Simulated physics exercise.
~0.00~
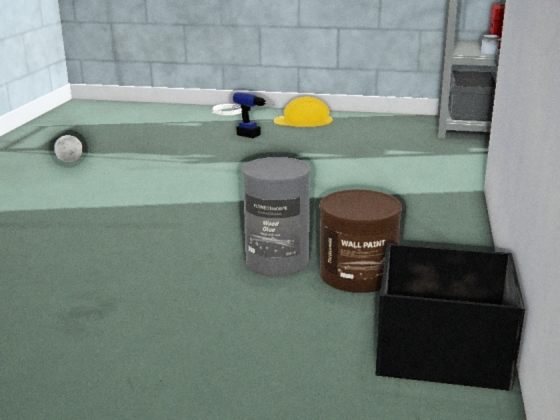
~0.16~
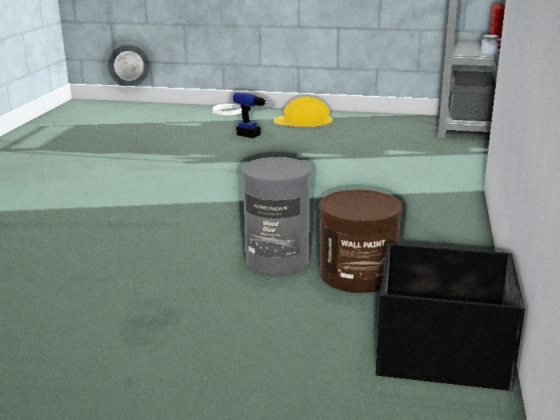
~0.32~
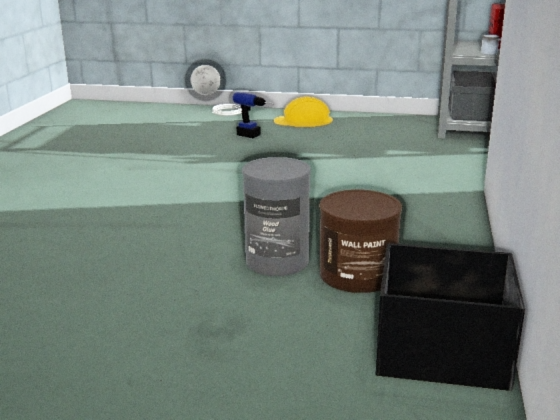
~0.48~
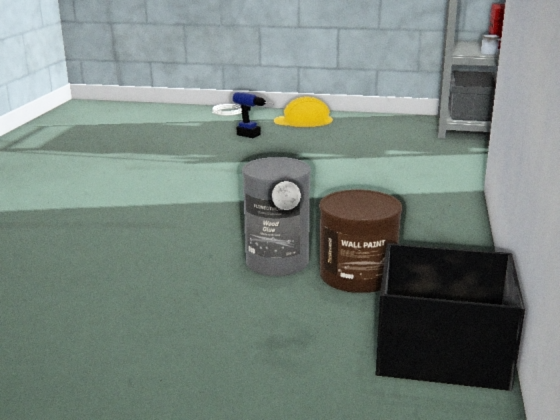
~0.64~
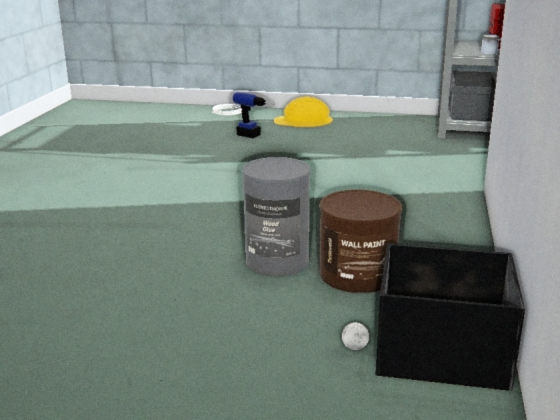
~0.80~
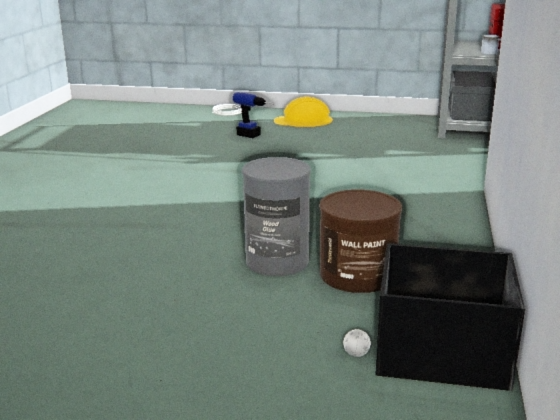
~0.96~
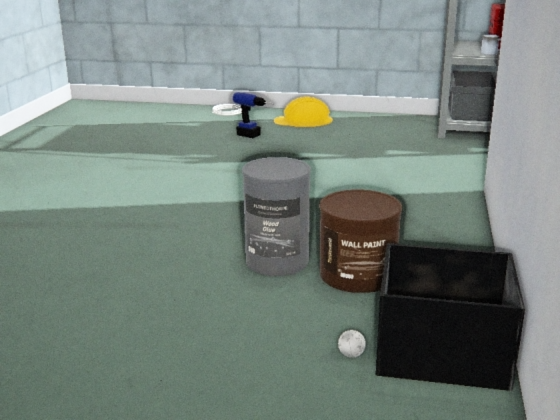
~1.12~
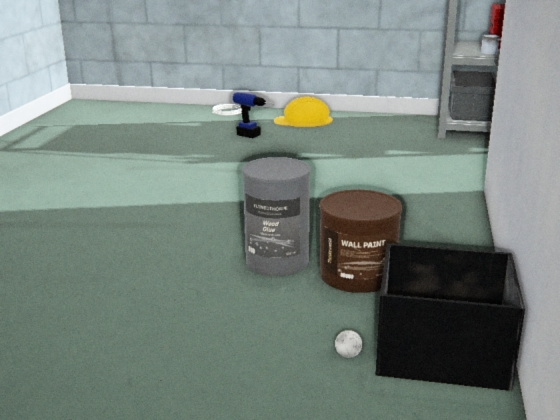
In a room with a green floor and block walls, a white ball flew in from the left, sailed right past a grey pail and a brown pail, and came down beside the open black box, ending up on the floor outside it.
